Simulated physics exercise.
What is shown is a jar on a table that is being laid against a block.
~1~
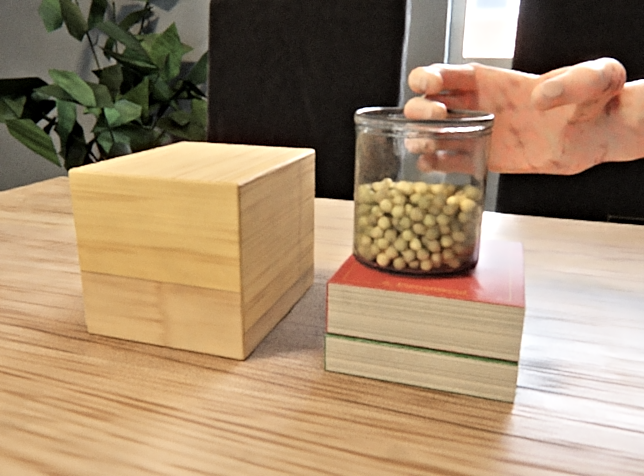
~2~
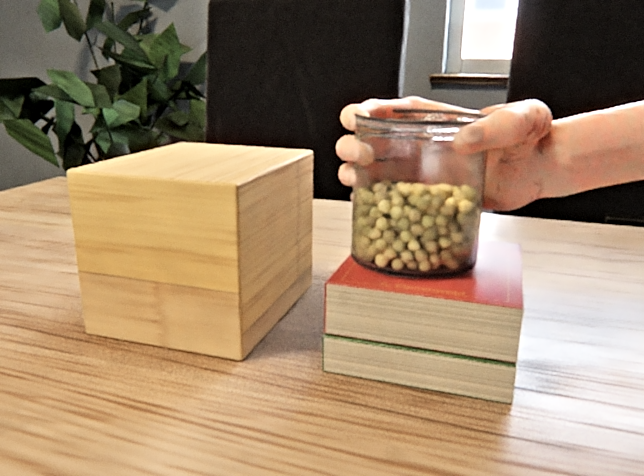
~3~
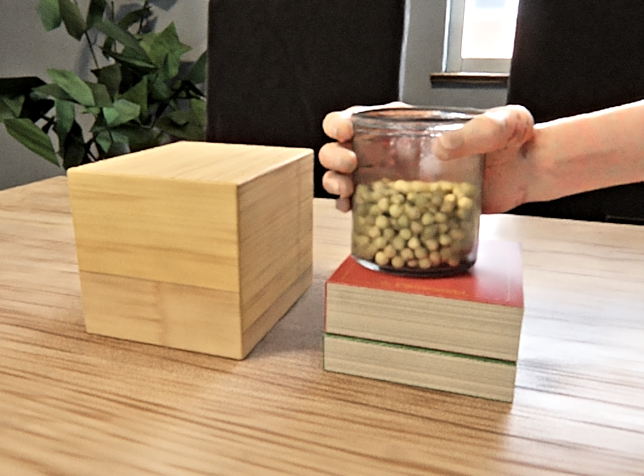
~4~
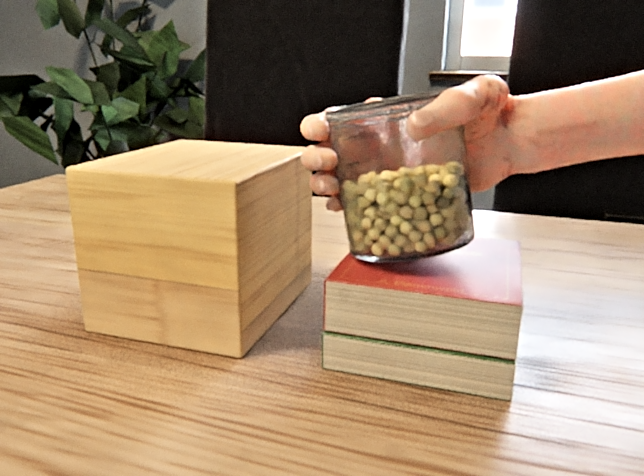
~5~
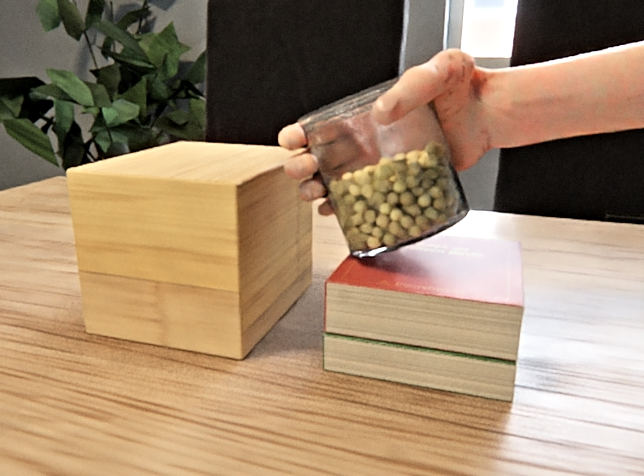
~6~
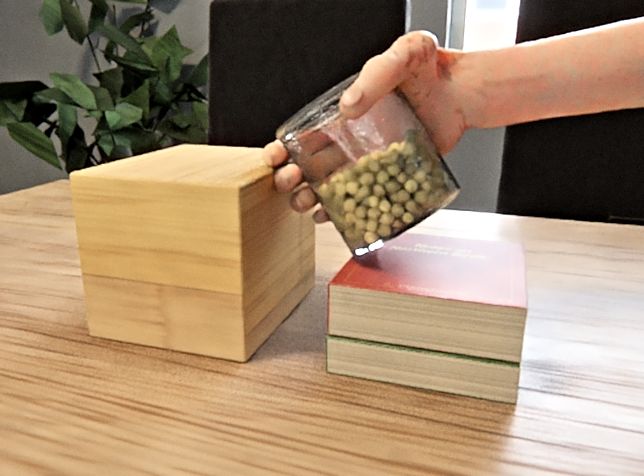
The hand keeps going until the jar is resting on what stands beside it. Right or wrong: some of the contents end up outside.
Wrong.
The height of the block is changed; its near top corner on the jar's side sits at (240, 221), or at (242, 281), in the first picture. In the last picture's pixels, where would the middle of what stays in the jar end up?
The middle comes to rest at (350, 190) the first time and at (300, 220) the second time.
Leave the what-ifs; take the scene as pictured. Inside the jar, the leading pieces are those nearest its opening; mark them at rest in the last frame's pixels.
About (316, 184).
Then, 0.14 s after the last picture, the jar leans 40°; everything is still inside.
Then, 0.30 s after the last picture, the jar rests on the block at 42°; everything is still inside.
At rest, the jar rests on the block at 42°; everything is still inside.
